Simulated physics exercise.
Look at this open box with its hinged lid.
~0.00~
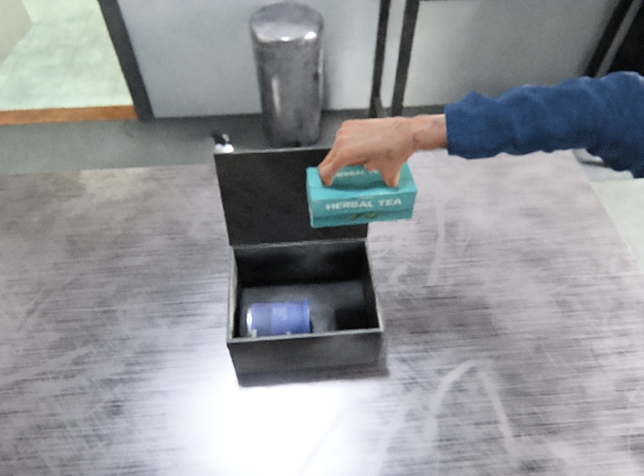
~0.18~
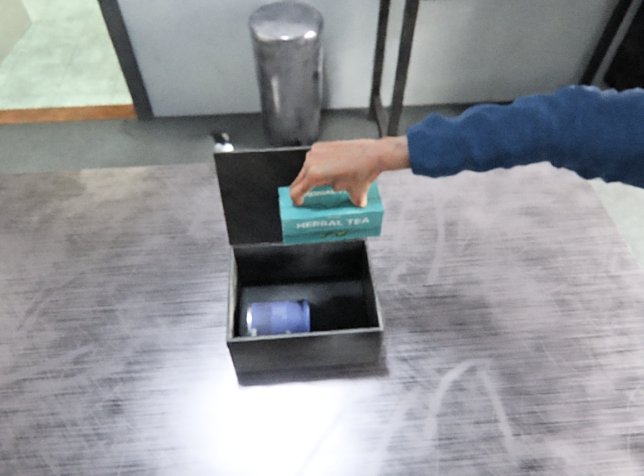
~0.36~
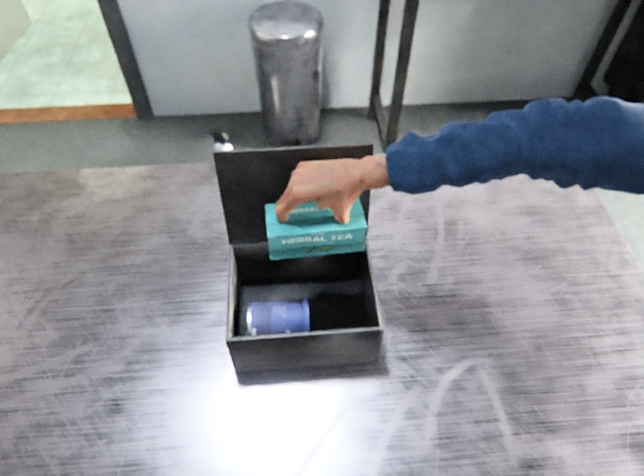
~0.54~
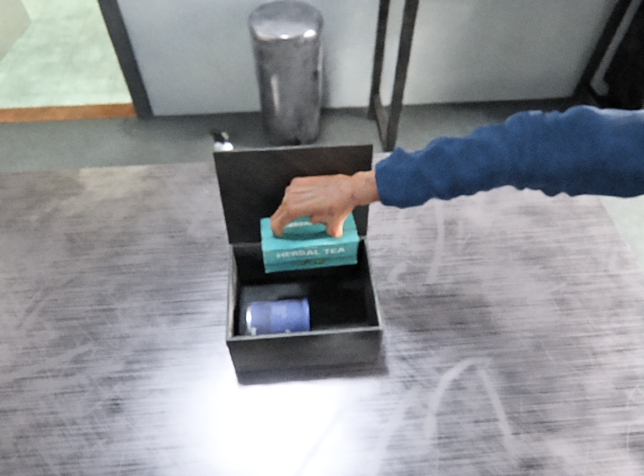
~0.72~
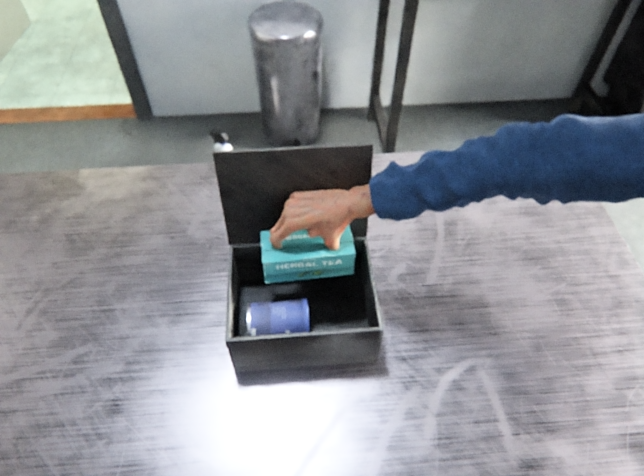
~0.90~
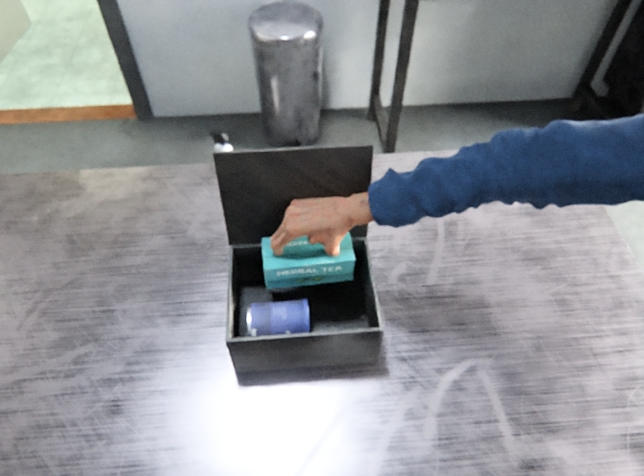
On a streaked grey tabletop, a hand in a blue sleeve moves a turquoise herbal tea carton leftward and down into an open black box with a hinged lid, still gripping it behind a blue tin lying inside.
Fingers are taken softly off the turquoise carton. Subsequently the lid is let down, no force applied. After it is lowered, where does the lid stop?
Seems the lid won't be blocked.
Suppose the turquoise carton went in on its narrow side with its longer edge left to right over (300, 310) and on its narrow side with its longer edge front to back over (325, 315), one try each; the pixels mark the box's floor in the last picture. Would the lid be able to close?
On the first try the lid comes fully down; on the second it comes fully down.
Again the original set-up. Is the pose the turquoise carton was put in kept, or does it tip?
As it turns out, the turquoise carton keeps its original angle.
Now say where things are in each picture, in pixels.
In the first picture, coming down; turquoise carton (360, 193); blue tin (280, 326).
In the second picture, coming down; turquoise carton (330, 212); blue tin (280, 325).
In the third picture, coming down; turquoise carton (315, 227); blue tin (280, 325).
In the fourth picture, coming down; turquoise carton (309, 241); blue tin (279, 324).
In the fifth picture, coming down; turquoise carton (307, 253); blue tin (279, 325).
In the sixth picture, put in, still held; turquoise carton (308, 259); blue tin (280, 325).
By 1.30 s, turquoise carton moved a little near (308, 287).
By 2.30 s, lid 72° above the rim; turquoise carton moved a little near (308, 287).
By 2.70 s, lid 39° above the rim; turquoise carton moved a little near (308, 287).
By 3.00 s, lid 6° above the rim; turquoise carton moved a little near (308, 287).
When it is over (3.6 s), lid shut; moved from the start, turquoise carton; blue tin as before. End places, in pixels of the last picture, turquoise carton near (308, 287).
